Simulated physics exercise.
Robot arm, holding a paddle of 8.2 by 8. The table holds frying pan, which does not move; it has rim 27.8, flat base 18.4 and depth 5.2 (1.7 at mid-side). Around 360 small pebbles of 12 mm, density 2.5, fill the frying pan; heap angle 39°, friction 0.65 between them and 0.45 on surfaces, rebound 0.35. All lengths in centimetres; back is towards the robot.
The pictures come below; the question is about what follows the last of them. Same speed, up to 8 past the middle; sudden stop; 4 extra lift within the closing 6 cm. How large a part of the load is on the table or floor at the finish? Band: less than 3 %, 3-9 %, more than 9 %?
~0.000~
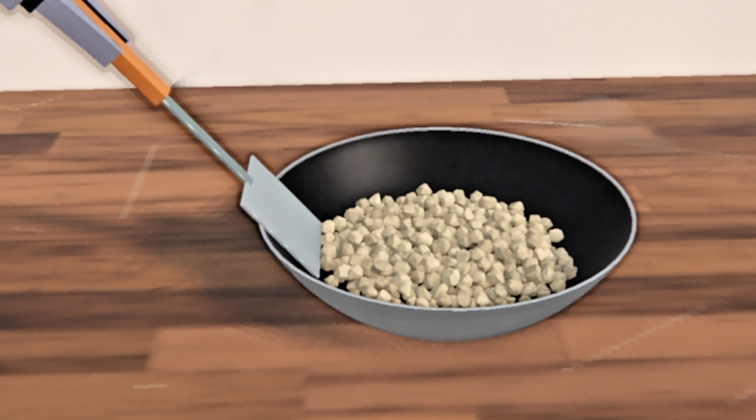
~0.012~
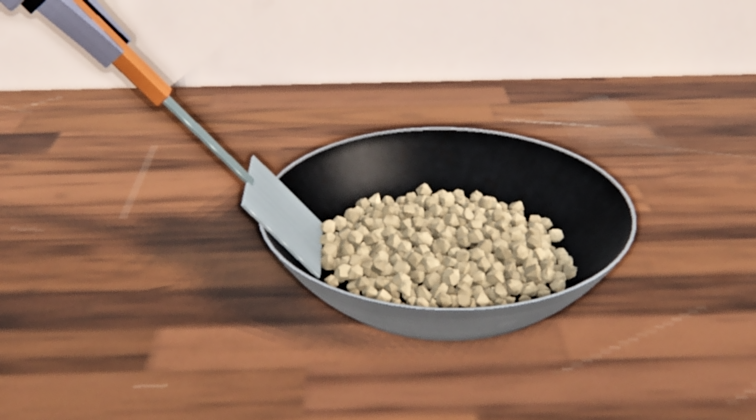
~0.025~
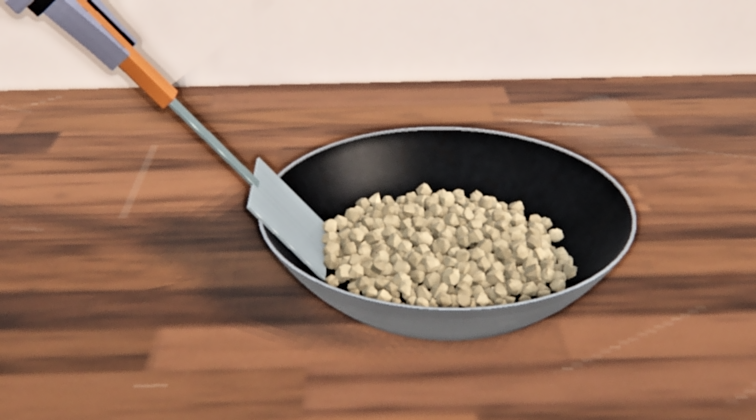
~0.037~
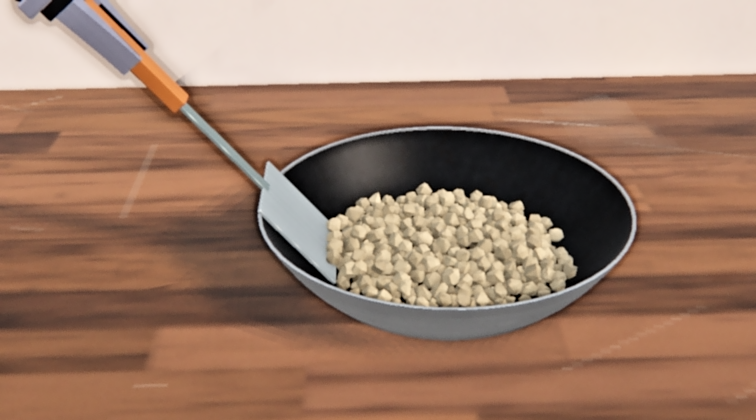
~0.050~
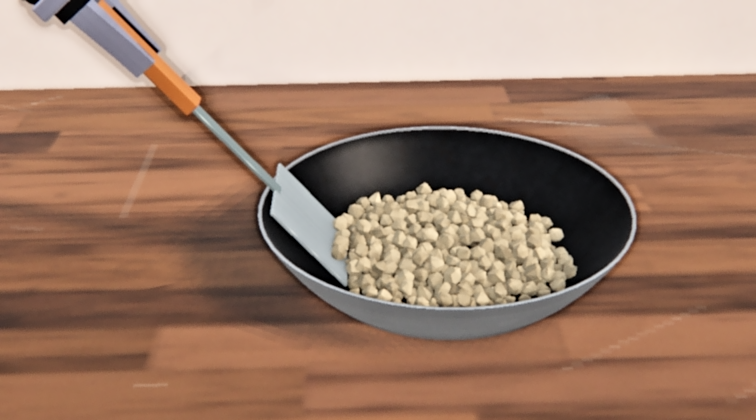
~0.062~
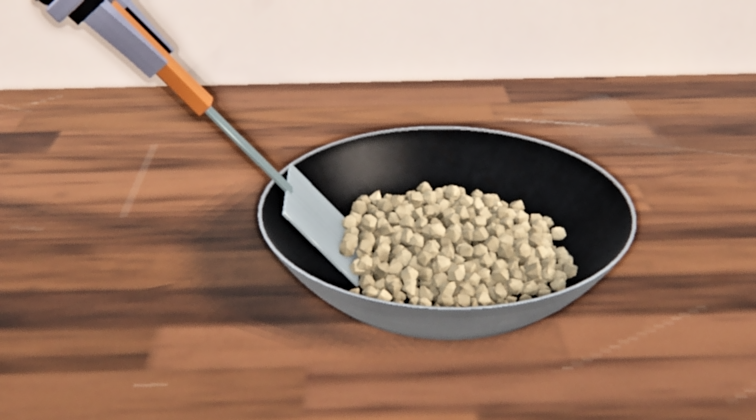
3-9 %.
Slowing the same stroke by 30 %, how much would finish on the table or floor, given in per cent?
It would be roughly 0 percent.
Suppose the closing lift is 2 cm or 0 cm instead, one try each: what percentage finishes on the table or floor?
Roughly 0 per cent, then 0 per cent.
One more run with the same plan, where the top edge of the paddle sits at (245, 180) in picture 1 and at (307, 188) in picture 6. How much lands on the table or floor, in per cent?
Around 20 per cent finishes on the table or floor.
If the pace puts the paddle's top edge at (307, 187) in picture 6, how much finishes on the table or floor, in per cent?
Some 20 percent.
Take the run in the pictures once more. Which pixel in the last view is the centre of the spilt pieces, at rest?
Resting centre: About (711, 262).
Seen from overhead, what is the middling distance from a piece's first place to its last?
The value is roughly 4 cm.
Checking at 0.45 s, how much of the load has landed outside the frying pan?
My estimate is roughly 4 %.
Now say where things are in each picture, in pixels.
The first picture shows paddle top edge at (247, 179), sloping 51°; upper third of the load around (449, 239), from x 330 to 570, top at y 190; 358 in the frying pan.
The second picture shows paddle top edge at (248, 179), sloping 51°; upper third of the load around (449, 238), from x 330 to 570, top at y 190.
The third picture shows paddle top edge at (253, 181), sloping 51°; upper third of the load around (447, 238), from x 330 to 570, top at y 190.
The fourth picture shows paddle top edge at (264, 185), sloping 51°; upper third of the load around (443, 237), from x 335 to 570, top at y 190.
The fifth picture shows paddle top edge at (275, 187), sloping 51°; upper third of the load around (436, 236), from x 340 to 570, top at y 190.
The sixth picture shows paddle top edge at (287, 188), sloping 51°; upper third of the load around (439, 233), from x 345 to 570, top at y 190; 358 in the frying pan.
By 0.14 s, sloping 51°, highest piece 5 above the table; 358 in the frying pan.
By 0.21 s, sloping 51°, highest piece 6 above the table; 358 in the frying pan.
By 0.45 s, sloping 51°, highest piece 7 above the table; 339 in the frying pan, 16 on the table or floor, 3 on the blade or in flight.
By 1.50 s, sloping 51°, highest piece 6 above the table; 339 in the frying pan, 19 on the table or floor.
Final count, 339 in the frying pan, 19 on the table or floor. That is 5 % on the table or floor.
